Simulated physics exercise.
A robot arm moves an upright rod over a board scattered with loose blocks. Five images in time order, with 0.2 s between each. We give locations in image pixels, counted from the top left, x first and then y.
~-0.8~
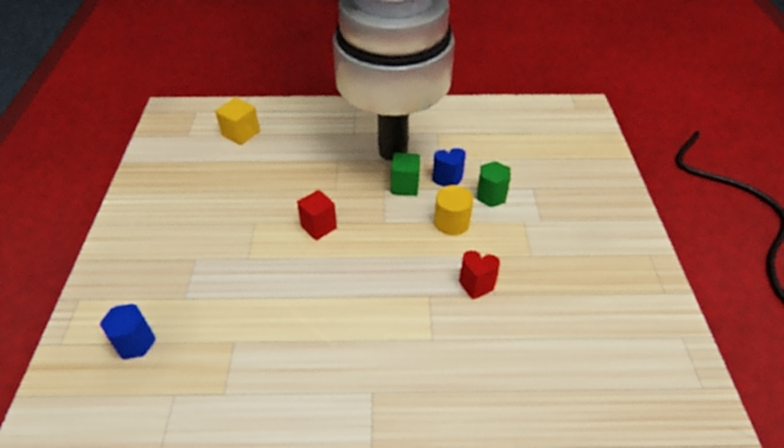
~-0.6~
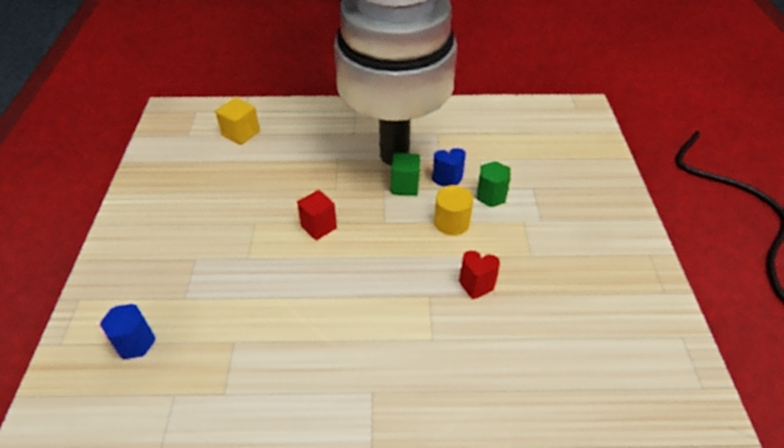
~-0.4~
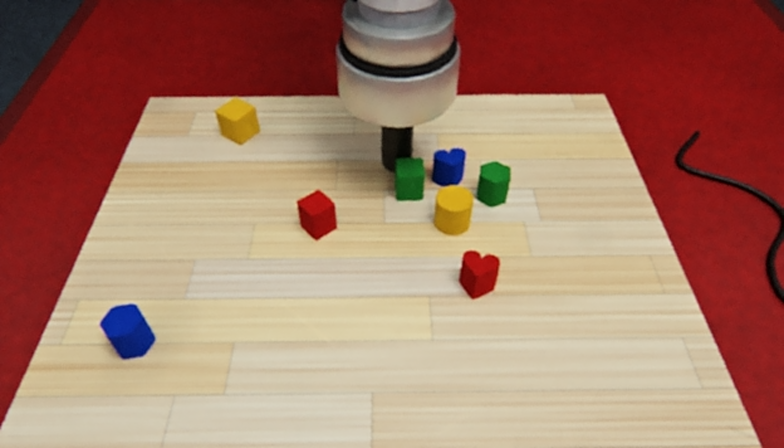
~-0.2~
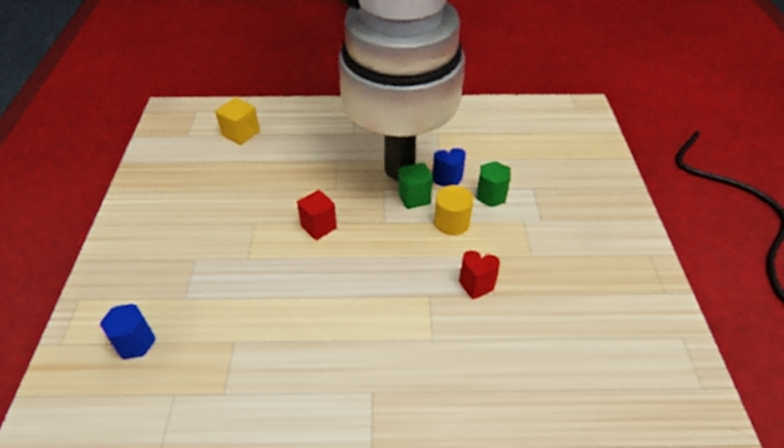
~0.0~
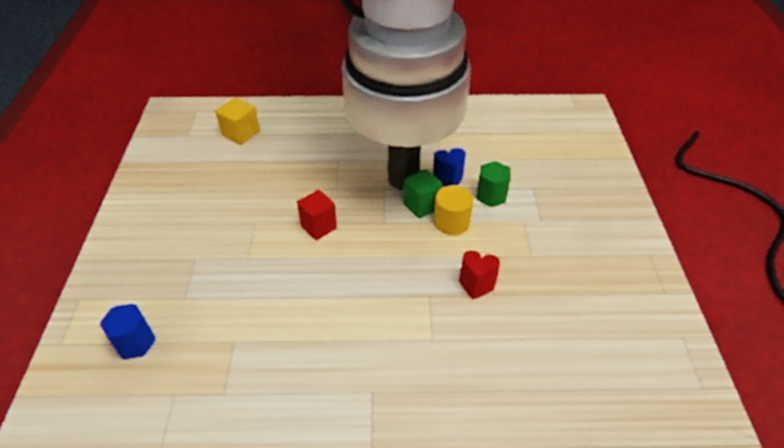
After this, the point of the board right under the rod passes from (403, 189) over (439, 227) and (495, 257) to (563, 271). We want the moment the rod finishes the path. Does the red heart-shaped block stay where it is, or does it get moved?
At the end of the path, the red heart-shaped block remains in its old spot.
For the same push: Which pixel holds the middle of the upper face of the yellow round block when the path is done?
I predict (610, 262).
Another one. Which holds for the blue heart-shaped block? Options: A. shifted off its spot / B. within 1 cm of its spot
The one that fits is B, within 1 cm of its spot.
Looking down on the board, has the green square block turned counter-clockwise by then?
I believe not.
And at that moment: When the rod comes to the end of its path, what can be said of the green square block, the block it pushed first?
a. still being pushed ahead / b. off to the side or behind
Correct choice: B.
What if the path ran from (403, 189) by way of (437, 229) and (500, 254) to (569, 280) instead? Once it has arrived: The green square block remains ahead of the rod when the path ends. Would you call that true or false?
This is false.
What follows on the original path. One third of the way, rod at (440, 219); green square block at (469, 218), turned 30° anticlockwise; yellow round block at (505, 224).
Two thirds of the way, rod at (497, 248); green square block at (529, 251), turned 20° anticlockwise; yellow round block at (570, 249).
At the end, rod at (566, 262); green square block at (560, 273), turned 40° clockwise; blue heart-shaped block still; yellow round block at (610, 262); red heart-shaped block still.
